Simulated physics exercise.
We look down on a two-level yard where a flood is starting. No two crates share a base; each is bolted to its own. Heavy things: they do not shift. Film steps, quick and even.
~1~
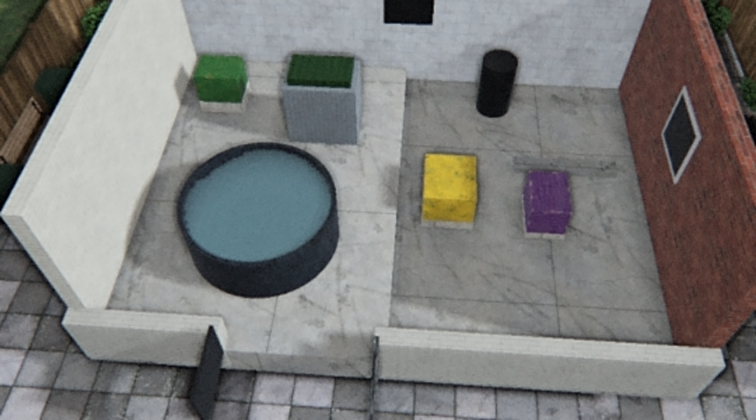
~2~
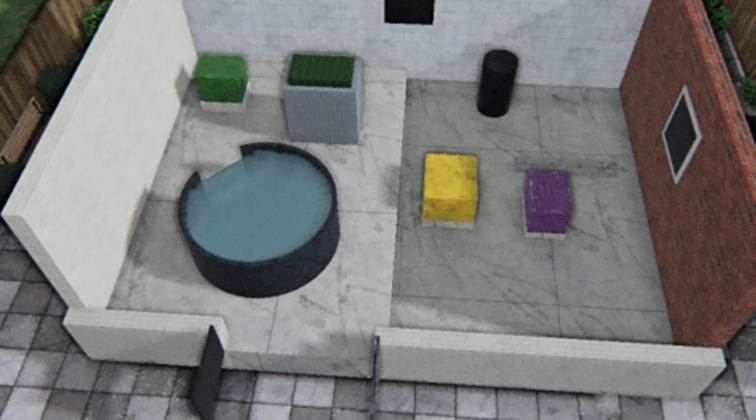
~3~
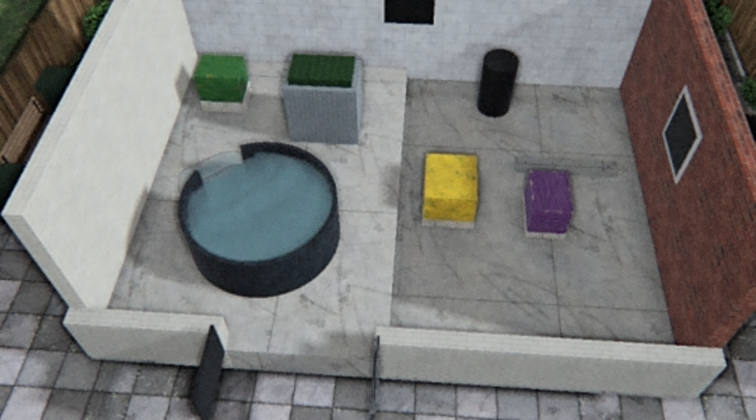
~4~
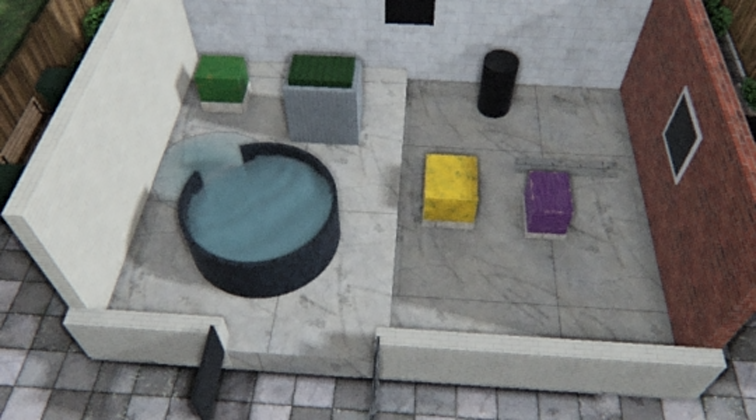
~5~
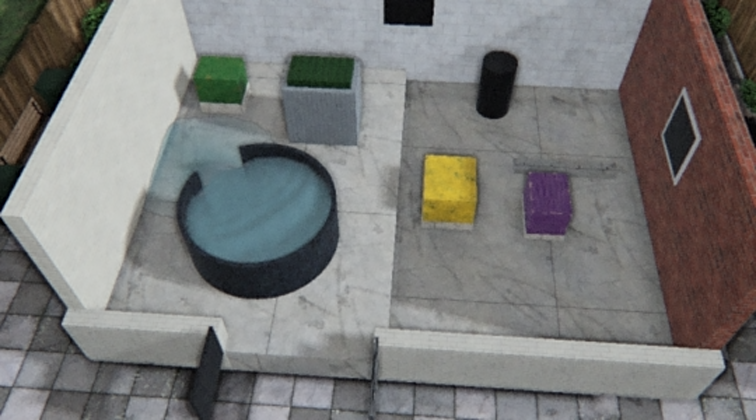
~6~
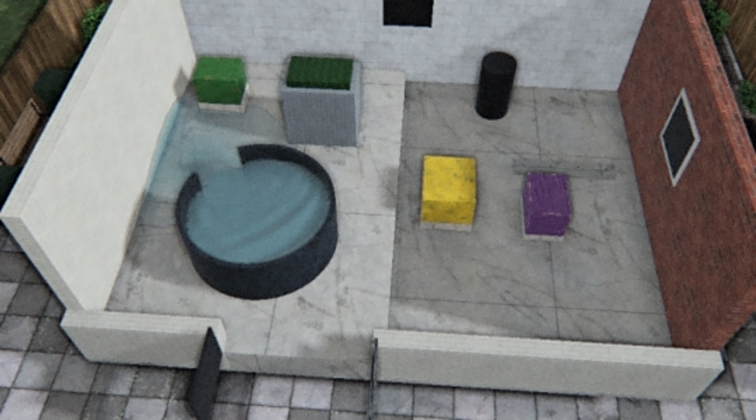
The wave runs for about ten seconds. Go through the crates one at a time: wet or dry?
Crate by crate: Green crate wet, purple crate dry, yellow crate dry.
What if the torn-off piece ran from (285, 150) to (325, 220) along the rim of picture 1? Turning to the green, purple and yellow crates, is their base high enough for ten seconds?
Going crate by crate, the green one stays out of reach, then the purple one is caught, then the yellow one is caught.
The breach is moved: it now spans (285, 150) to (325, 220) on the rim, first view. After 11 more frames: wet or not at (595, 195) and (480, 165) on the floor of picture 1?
One after the other: Clear, under water.
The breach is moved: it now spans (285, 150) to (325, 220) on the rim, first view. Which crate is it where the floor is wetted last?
The green-painted one.
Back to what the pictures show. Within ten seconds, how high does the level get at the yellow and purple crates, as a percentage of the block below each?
Roughly 50 and 60 per cent respectively.
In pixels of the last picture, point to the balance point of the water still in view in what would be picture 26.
Roughly (261, 171).
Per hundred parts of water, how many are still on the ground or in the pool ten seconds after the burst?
Close to 96 in a hundred.
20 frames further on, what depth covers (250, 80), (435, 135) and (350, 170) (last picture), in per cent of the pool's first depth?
In turn 12, 6 and 0 in a hundred.
A moment on, water covers 15 % of the floor; the green crate water round its plinth, the purple crate not reached, the yellow crate not reached.
Next, water covers 25 % of the floor; the green crate water round its plinth, the purple crate not reached, the yellow crate not reached.
Then, water covers 40 % of the floor; the green crate water round its plinth, the purple crate not reached, the yellow crate not reached.
Later, water covers 70 % of the floor; the green crate water round its plinth, the purple crate water round its plinth, the yellow crate water round its plinth.
In the end, water covers 90 % of the floor; the green crate was topped, the purple crate stayed above the water, the yellow crate stayed above the water.
